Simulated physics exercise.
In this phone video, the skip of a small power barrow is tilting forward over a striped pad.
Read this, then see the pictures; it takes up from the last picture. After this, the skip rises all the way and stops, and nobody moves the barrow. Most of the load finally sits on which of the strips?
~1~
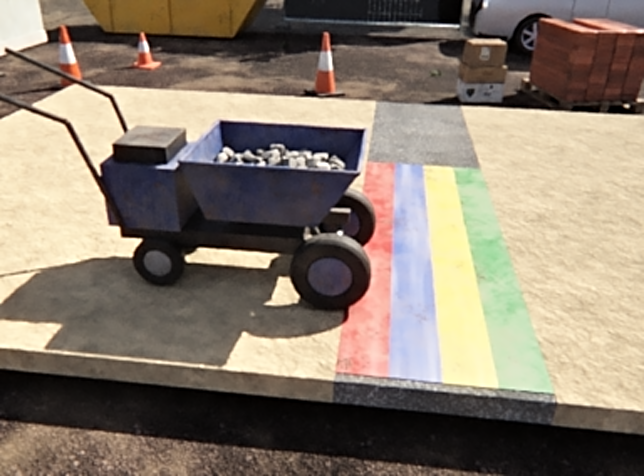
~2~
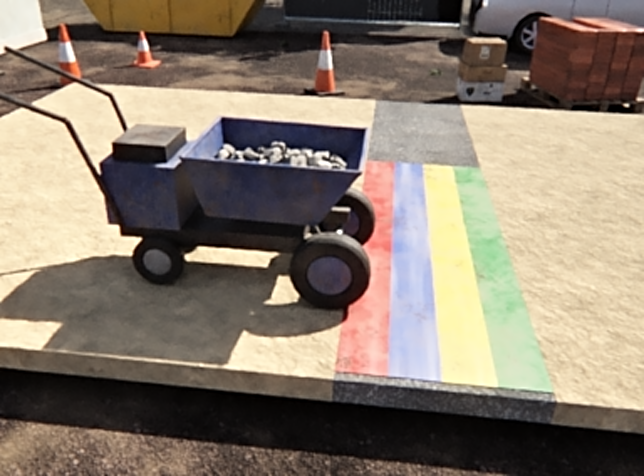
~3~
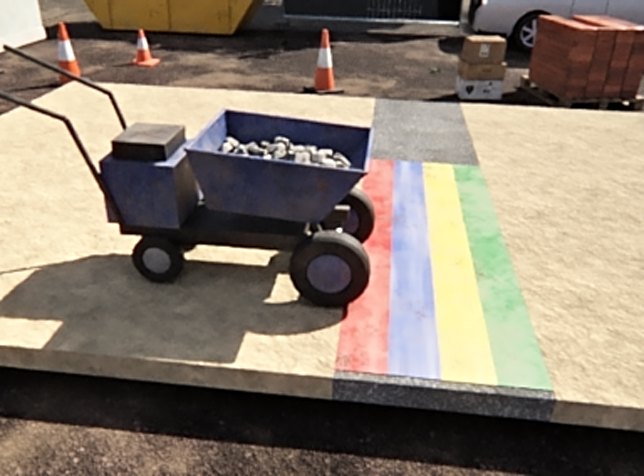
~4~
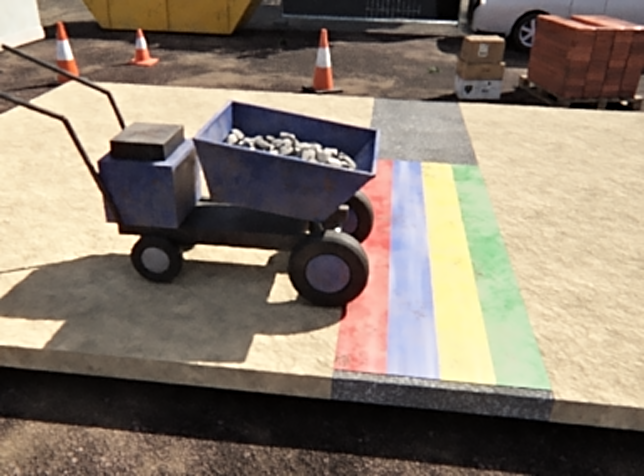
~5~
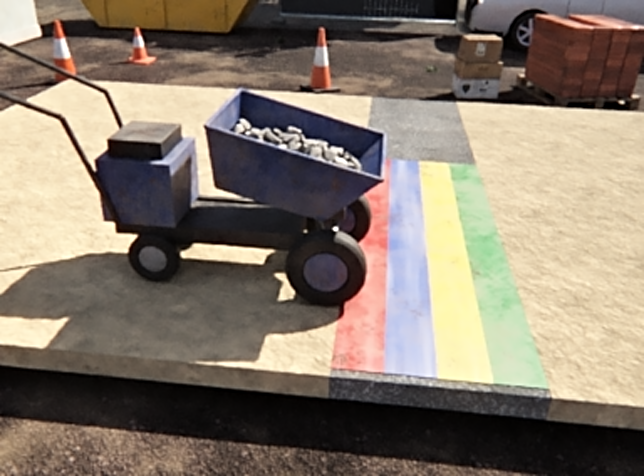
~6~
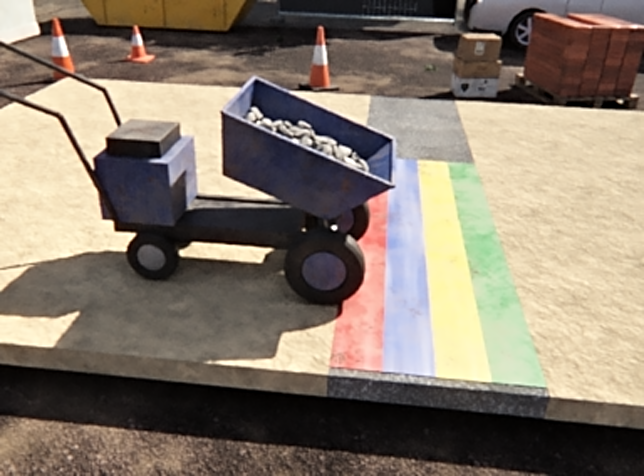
It sits mostly on the yellow strip.
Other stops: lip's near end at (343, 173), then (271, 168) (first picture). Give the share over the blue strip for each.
Near 20 and 40 percent respectively.
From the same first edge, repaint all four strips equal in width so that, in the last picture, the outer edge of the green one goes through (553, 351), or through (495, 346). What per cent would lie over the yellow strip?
In turn 50 and 20 in a hundred.
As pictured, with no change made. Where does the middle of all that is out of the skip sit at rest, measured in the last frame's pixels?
Around (470, 278), give or take.
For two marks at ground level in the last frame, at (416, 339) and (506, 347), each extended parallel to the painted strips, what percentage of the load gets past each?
Around 100 per cent for the first, and 30 per cent for the second.
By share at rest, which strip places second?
Runner-up - green.
Just after the last frame, skip tipped steeply; every one in the skip.
A moment on, skip tipped right over; the larger part in the skip; roughly a quarter over the yellow strip; about a tenth over the green strip; just a few falling.
Further on, skip tipped right over; about a tenth in the skip; just a few over the blue strip; roughly a third over the yellow strip; roughly a third over the green strip; about a tenth off the paint.
When it is over, skip tipped right over; just a few in the skip; just a few over the red strip; about a tenth over the blue strip; roughly half over the yellow strip; roughly a third over the green strip; about a tenth off the paint.
